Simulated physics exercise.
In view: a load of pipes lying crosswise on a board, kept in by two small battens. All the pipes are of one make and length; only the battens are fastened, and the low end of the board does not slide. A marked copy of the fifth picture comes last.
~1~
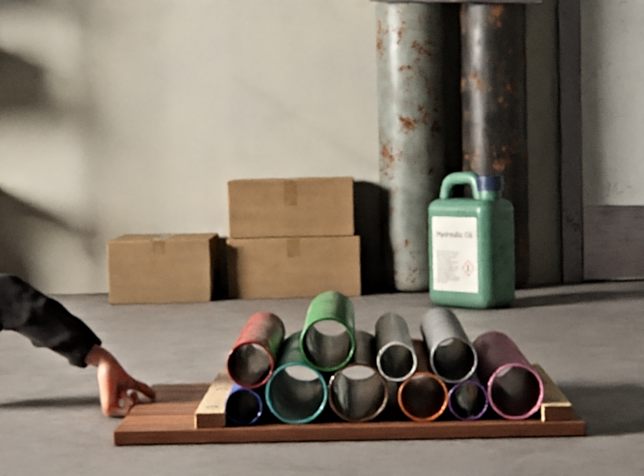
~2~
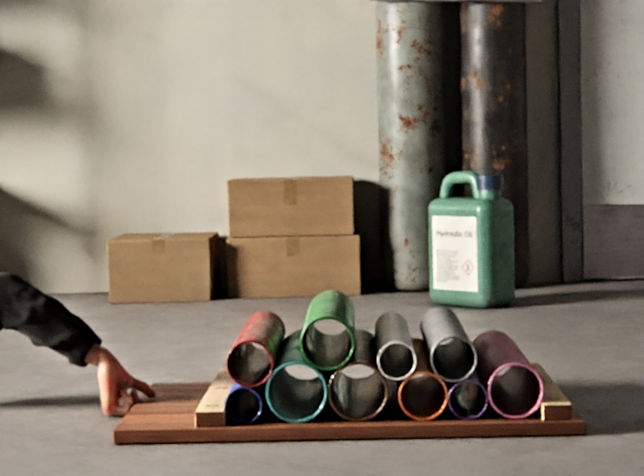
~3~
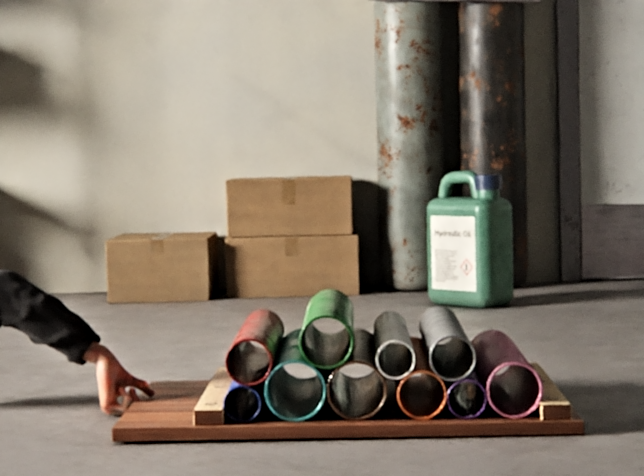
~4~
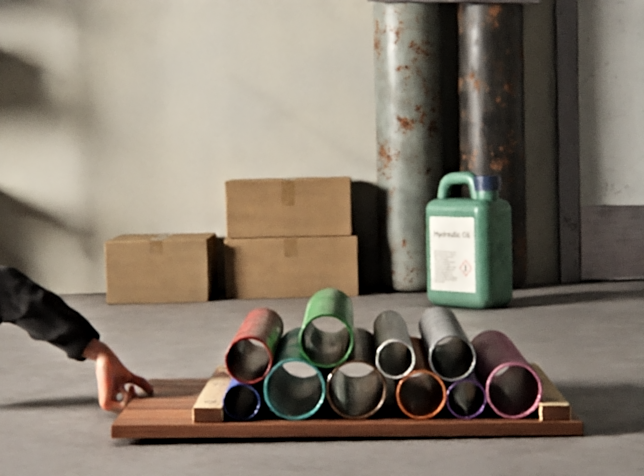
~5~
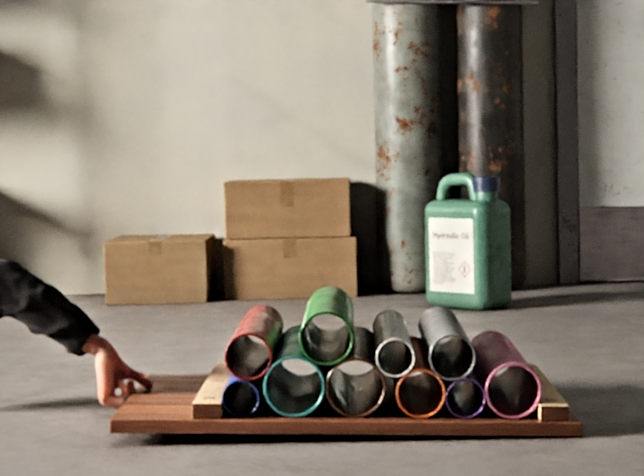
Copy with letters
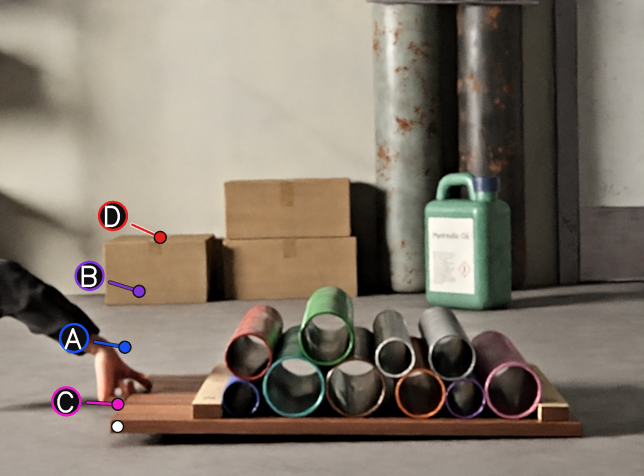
A hand at the left slightly raises one end of a board loaded with colourful pipes.
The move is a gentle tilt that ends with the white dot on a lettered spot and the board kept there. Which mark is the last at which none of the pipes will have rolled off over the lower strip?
The highest mark that will do is D.
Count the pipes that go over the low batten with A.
The count is none.
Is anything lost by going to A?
No.
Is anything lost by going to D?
No, at D.
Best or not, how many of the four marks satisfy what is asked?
The number is four.
On the marked copy, A at (125, 347); B at (139, 291); C at (118, 404); D at (160, 238); the white dot at (118, 426).
Taking D. A third of the way, board at 16°.
Two thirds of the way, board at 26°.
When it is over, board at 26°, none over the low batten.
As for the rest, A none over the low batten; B none over the low batten; C none over the low batten.
